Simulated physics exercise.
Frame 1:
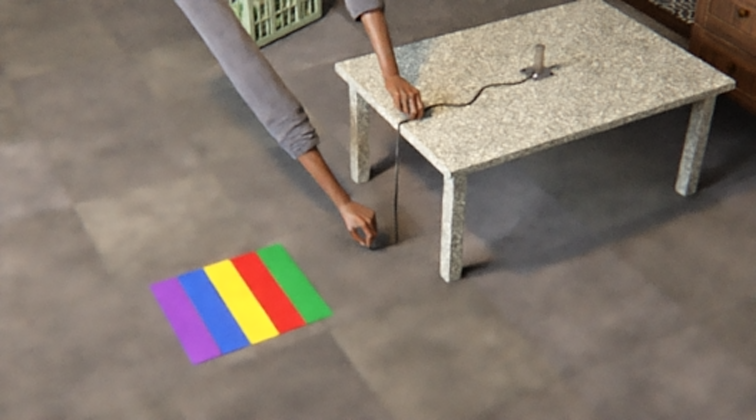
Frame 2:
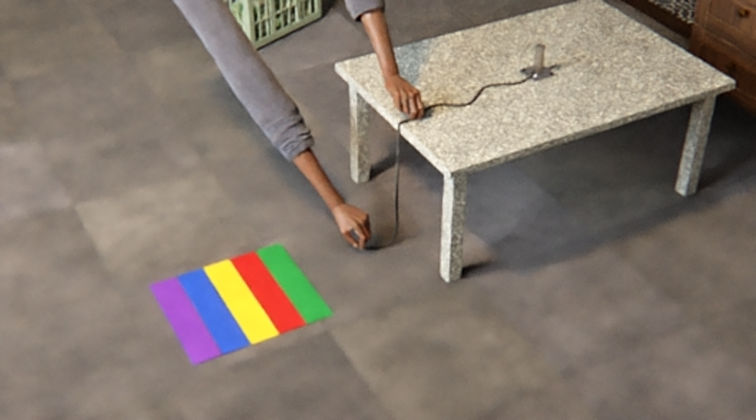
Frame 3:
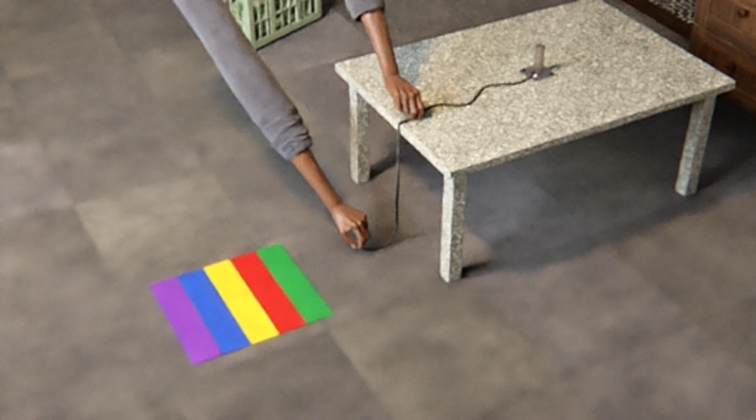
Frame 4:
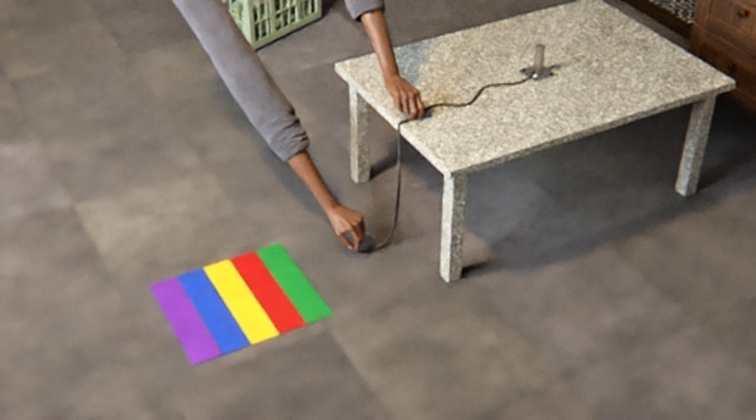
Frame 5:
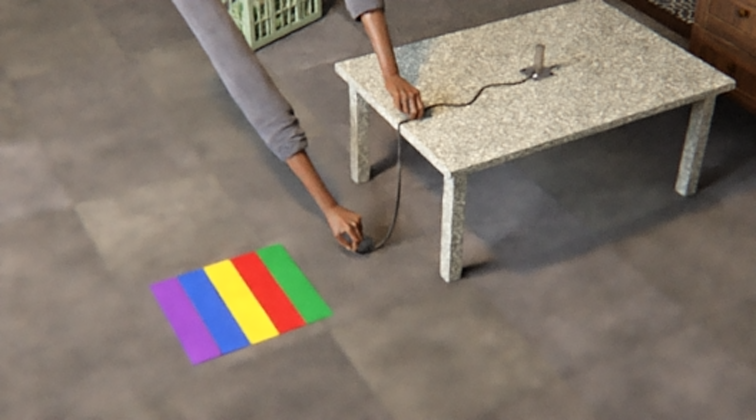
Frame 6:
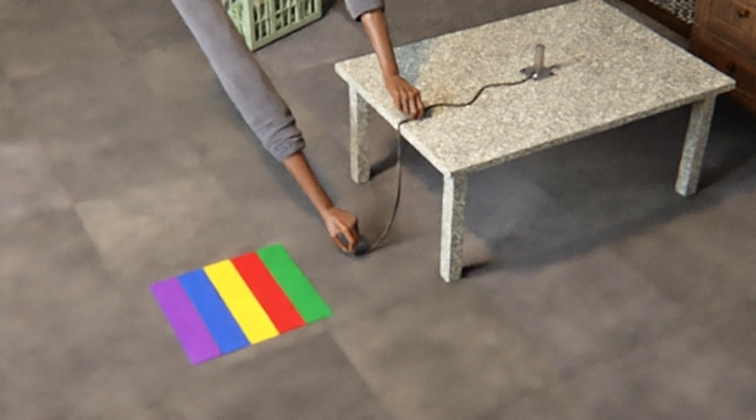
The video shows a person holding a dark cord at the edge of a speckled table with one hand, while the other slowly draws its lower end slightly left across the floor, toward a mat of five coloured strips.
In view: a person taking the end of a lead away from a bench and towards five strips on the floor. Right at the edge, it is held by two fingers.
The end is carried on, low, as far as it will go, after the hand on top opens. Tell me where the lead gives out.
It gives out over the red strip.
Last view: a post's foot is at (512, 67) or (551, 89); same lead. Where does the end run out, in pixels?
Around (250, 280) for the first try and around (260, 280) for the second.
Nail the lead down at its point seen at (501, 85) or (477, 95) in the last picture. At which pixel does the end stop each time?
In order of the tries, close to (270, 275) and close to (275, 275).
Early on, end near (322, 258); short of the strips.
Midway, end near (287, 270); over green.
At the end of the slack, end near (267, 277); over red. It gets as far as the red strip.
